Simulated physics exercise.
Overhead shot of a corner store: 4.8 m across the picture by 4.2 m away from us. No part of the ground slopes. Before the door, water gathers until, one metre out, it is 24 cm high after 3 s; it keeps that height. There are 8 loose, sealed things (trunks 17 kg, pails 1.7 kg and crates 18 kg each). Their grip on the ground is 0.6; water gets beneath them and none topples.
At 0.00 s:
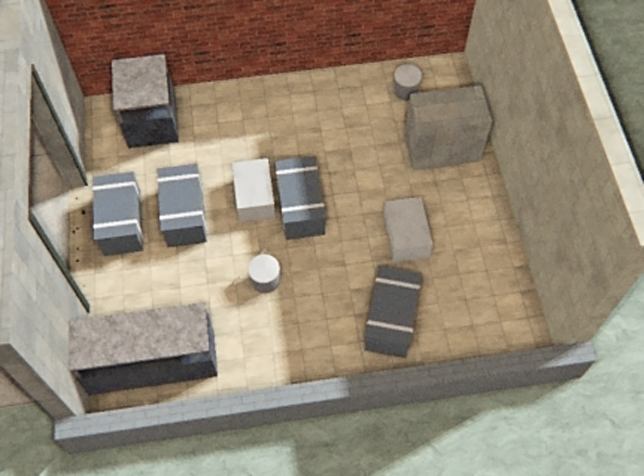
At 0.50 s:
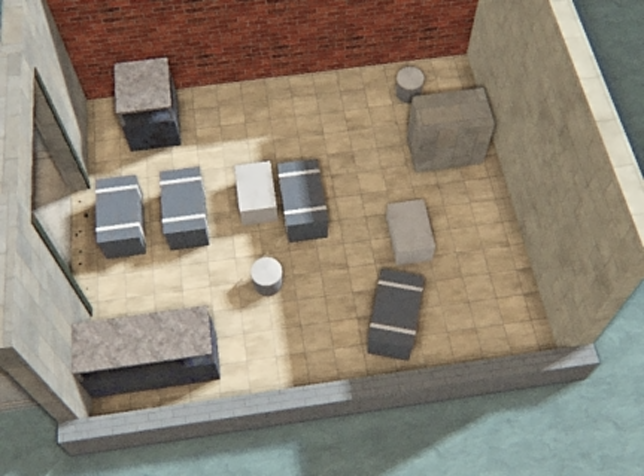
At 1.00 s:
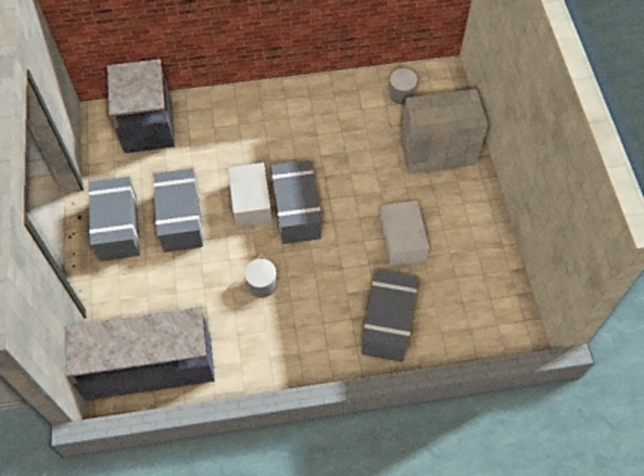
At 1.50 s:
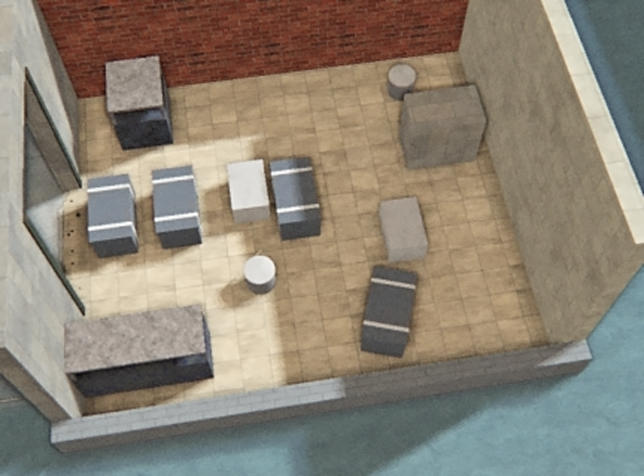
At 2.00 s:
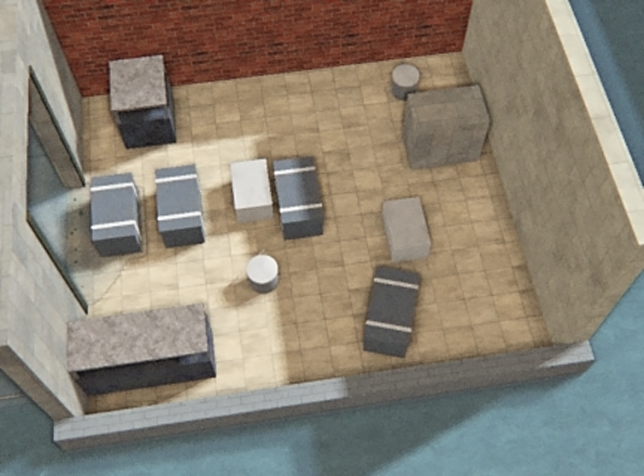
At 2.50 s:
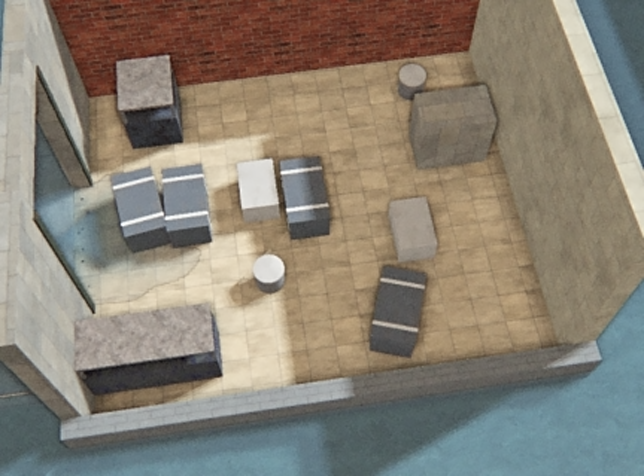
A corner store with a tan tiled floor and red brick back wall is seen from above by a slightly swaying camera. Dark counters stand at left, four blue-grey and dark strapped trunks sit among pale crates and pails, and a brown block stands back right. Blue-green water covers the pale ground outside, then spreads in through the left doorway, and the leftmost trunk shifts right, turning slightly beside its neighbour.
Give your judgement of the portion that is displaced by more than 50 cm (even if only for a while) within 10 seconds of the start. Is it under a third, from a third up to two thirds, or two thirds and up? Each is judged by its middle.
I would say two thirds and up.
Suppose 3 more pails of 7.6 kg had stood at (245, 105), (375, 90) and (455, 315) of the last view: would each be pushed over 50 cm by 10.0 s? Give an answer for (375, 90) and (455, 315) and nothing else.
In that order: Beyond the mark, beyond the mark.
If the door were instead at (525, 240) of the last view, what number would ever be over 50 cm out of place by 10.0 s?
In that case the number is 6.
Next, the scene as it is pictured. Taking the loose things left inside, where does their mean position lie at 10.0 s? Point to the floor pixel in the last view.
Mean position: Approximately (420, 163).
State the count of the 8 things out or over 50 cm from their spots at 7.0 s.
Tally: 7.
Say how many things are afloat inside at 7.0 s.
Tally: 5 of them.
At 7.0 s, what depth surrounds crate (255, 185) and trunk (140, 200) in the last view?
About 7 and 9 cm.
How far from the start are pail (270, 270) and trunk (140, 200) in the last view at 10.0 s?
In that order: 200 cm, 400 cm.
After 3.5 s 1 of 8 are over 50 cm from their spots; 1 afloat.
After 4.5 s 3 of 8 are over 50 cm from their spots; 3 afloat.
After 7.0 s 7 of 8 are over 50 cm from their spots; 5 afloat.
After 10.0 s 8 of 8 are over 50 cm from their spots, and 8 have been at some point; 8 afloat.
